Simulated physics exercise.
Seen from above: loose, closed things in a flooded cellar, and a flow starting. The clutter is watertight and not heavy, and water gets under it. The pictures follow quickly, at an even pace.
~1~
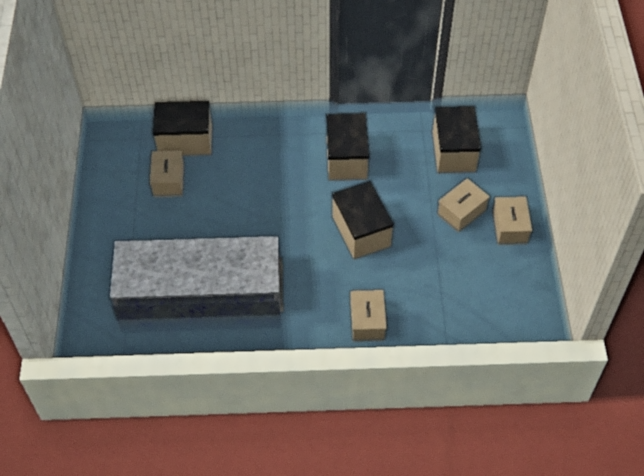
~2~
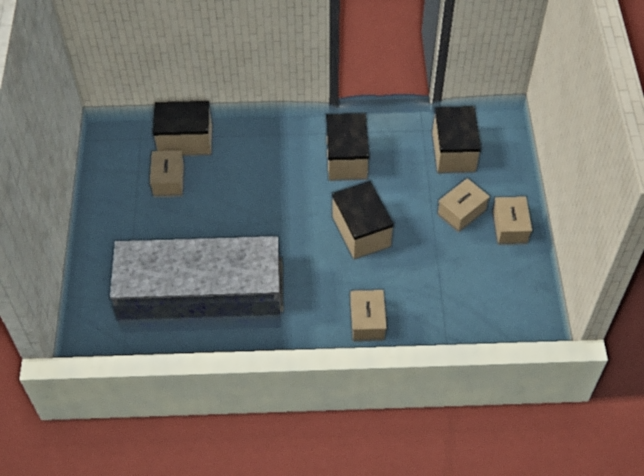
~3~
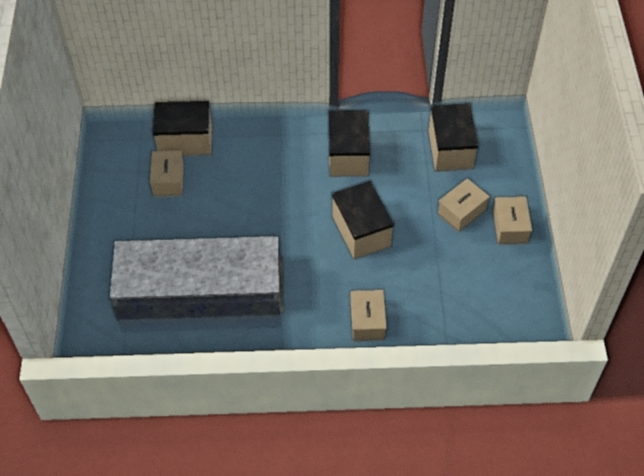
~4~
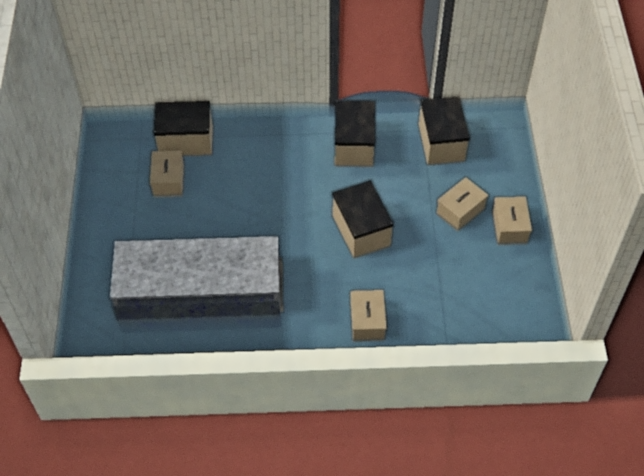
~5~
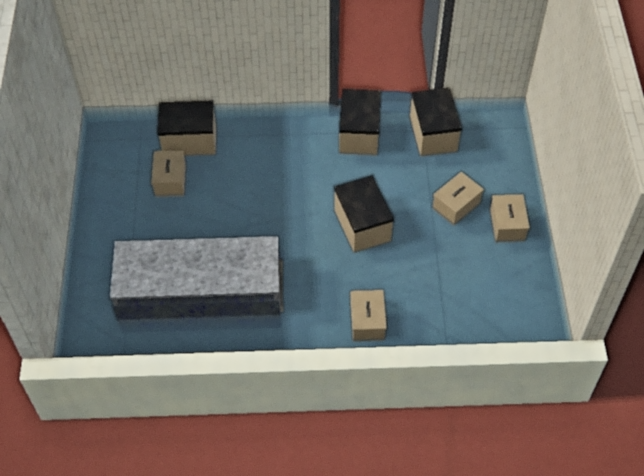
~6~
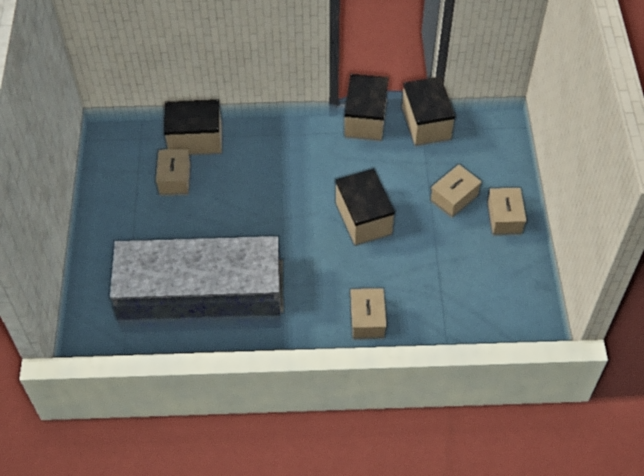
Two black-topped tan chests near the back drift together and toward a gap in the rear wall of a flooded, pale-walled cellar, seen from above by a still camera, after the dark panel there gives way to red ground. Smaller tan boxes sit at right, front and back left, near other black-topped chests, with a long grey block front left. Later, the chests and boxes at right and back left shift slightly.
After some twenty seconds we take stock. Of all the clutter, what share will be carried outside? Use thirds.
It is at least two thirds.
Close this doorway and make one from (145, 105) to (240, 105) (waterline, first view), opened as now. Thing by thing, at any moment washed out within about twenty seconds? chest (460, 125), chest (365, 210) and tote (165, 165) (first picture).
In that order: Carried outside, gone, through.
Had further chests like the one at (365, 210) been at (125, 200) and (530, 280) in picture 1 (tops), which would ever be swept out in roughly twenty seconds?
In turn: Kept in, still in.
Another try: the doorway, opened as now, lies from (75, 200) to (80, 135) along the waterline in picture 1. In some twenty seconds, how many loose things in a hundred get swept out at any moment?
I make it 50 per cent.
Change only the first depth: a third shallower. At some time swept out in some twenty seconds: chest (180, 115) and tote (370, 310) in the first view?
In turn: Gone, left behind.
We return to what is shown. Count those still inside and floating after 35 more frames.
I count 1.
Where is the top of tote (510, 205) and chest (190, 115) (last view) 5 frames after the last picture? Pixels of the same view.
Around (506, 179) and (219, 111).
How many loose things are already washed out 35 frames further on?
That makes 7.
A moment on, 2 of 8 are out; 6 afloat.
Next, 4 of 8 are out; 4 afloat.
Later, 7 of 8 are out; 1 afloat.
In the end, 7 of 8 are out; 1 afloat.
